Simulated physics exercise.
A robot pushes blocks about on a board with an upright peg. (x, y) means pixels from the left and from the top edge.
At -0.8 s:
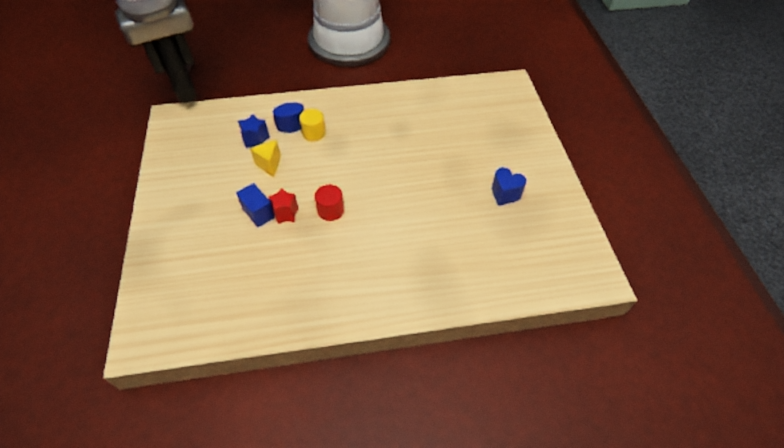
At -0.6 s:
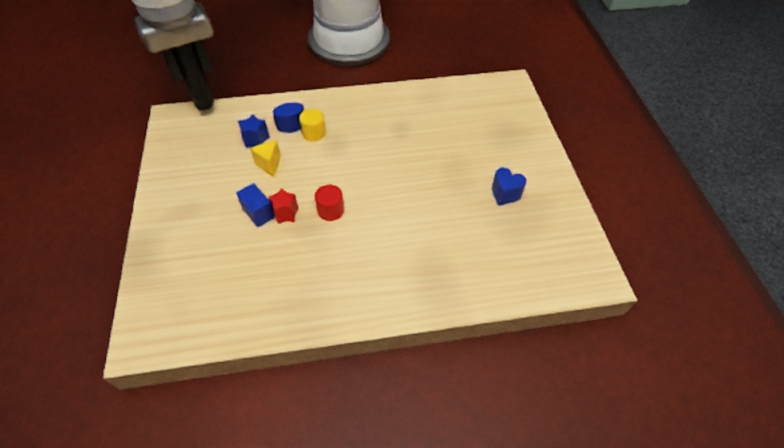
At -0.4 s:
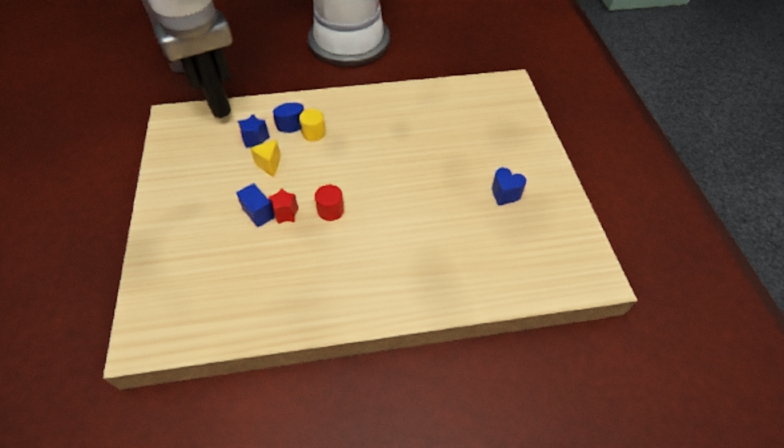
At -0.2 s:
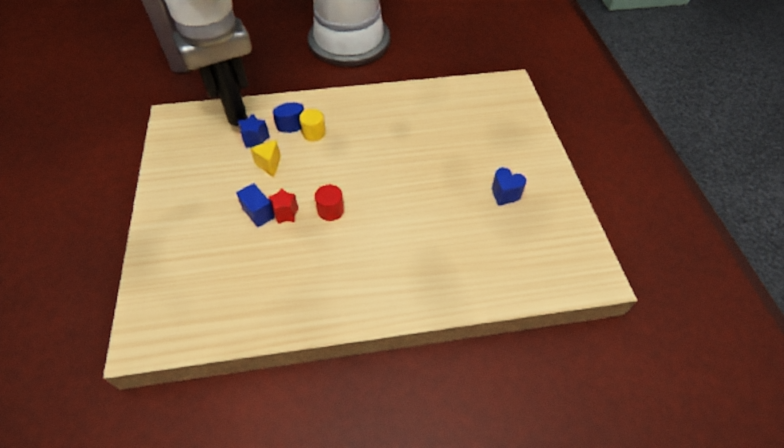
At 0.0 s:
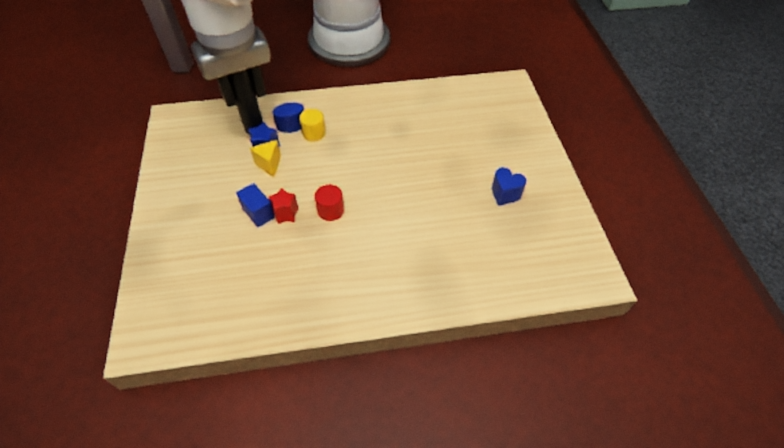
A robot arm moved its dark peg rightward and down over the wooden board's upper left corner, then nudged the blue star block slightly toward the yellow triangular piece, while the other blocks stayed still.
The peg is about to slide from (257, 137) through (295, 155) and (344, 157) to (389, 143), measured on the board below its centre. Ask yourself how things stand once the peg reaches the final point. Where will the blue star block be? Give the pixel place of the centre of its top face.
It will likely be found at (296, 156).
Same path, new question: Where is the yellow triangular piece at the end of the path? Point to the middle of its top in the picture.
The middle of the upper face of the yellow triangular piece will lie at about (274, 168) in the picture.
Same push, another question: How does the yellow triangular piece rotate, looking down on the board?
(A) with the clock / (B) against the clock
I'll go with A - with the clock.
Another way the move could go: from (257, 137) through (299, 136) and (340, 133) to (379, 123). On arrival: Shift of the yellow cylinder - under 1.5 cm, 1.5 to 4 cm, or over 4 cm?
It travels more than 4 cm.
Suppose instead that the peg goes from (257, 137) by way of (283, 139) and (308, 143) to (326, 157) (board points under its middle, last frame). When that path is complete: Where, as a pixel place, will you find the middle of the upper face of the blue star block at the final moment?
Pixel (284, 138).
On the path given first. One third of the way, peg at (295, 148); blue star block at (291, 154), turned 35° clockwise; yellow triangular piece at (274, 167), turned 60° clockwise.
Two thirds of the way, peg at (344, 150); blue star block at (295, 155), turned 60° clockwise; yellow triangular piece at (274, 168), turned 65° clockwise.
At the end, peg at (389, 135); blue star block at (295, 155), turned 60° clockwise; yellow triangular piece at (274, 168), turned 65° clockwise; blue elliptical block not moved.
